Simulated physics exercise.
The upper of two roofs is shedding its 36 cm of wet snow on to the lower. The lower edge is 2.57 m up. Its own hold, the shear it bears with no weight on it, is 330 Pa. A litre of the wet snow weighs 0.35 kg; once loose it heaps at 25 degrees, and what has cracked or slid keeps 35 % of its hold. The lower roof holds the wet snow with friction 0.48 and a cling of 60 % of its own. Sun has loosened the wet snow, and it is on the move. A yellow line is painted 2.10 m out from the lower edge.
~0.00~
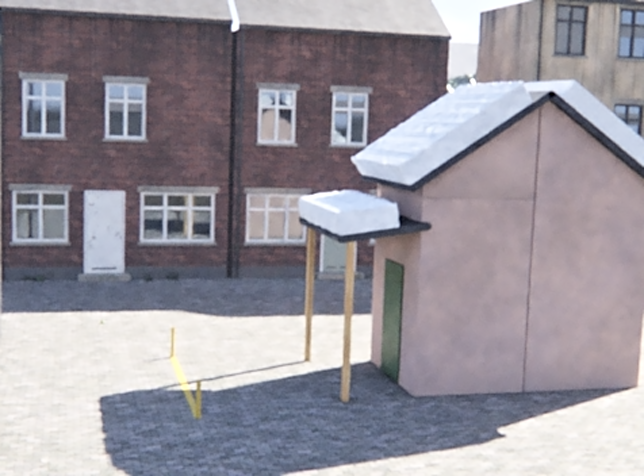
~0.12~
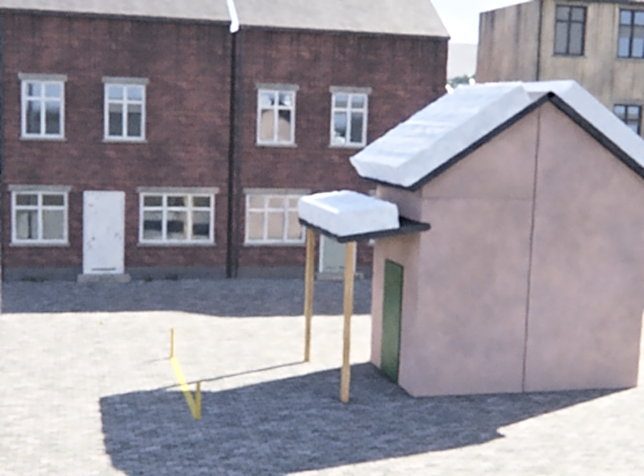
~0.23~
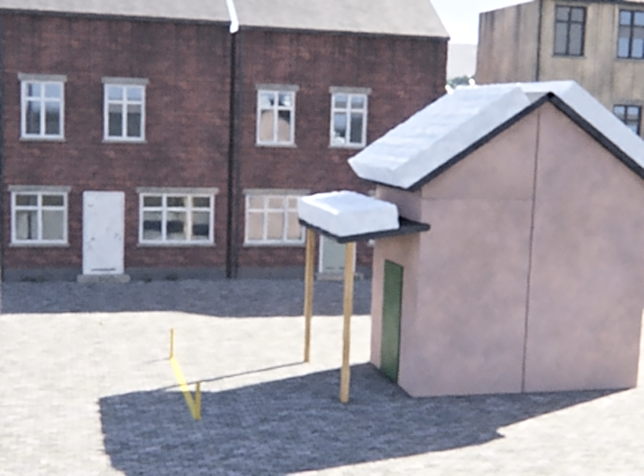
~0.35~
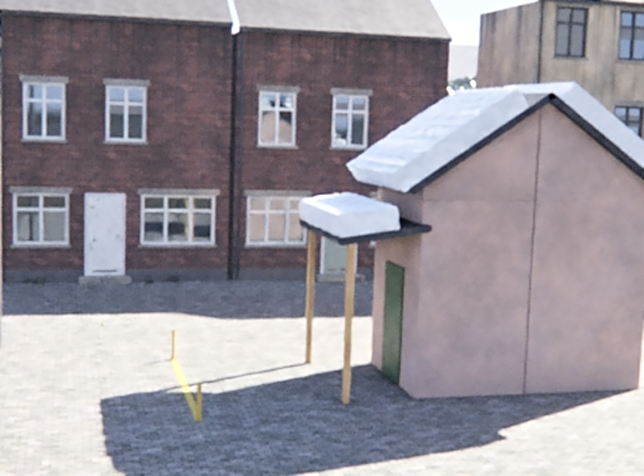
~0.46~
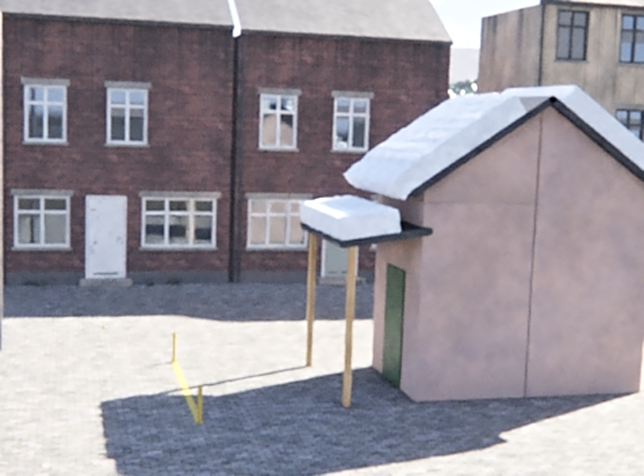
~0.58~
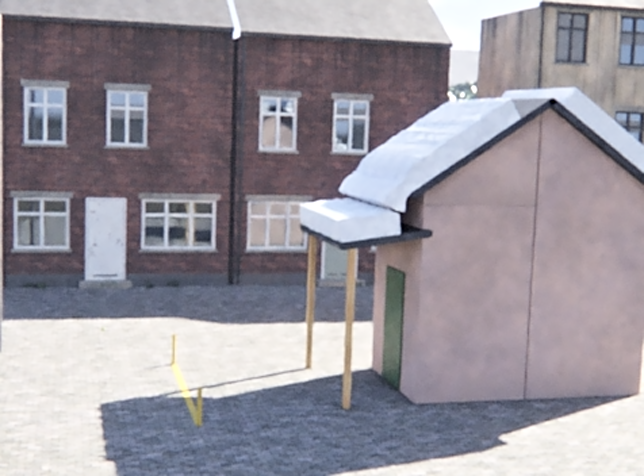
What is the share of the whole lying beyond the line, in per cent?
It comes to some 11 %.
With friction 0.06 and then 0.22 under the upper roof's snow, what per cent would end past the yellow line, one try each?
In turn about 35 %, 30 %.
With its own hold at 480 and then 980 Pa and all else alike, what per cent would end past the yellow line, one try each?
In turn about 2 %, 0 %.
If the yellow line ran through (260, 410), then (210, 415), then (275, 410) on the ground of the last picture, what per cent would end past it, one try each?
In turn about 35 %, 18 %, 40 %.
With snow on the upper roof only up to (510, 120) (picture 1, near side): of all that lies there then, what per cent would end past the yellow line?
Then about 4 %.
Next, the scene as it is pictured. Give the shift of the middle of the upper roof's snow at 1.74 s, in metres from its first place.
Roughly 1.8 m.
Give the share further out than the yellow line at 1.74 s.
Some 0 per cent.
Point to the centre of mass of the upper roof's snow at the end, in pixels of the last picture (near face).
At about (281, 350).
After 1.11 s, none is below the lower edge and 0 % is past the line.
After 1.74 s, 6 % is below the lower edge and 0 % is past the line.
After 2.37 s, 44 % is below the lower edge and 0 % is past the line.
After 3.00 s, 64 % is below the lower edge and 10 % is past the line.
After 4.40 s, 66 % is below the lower edge and 11 % is past the line.
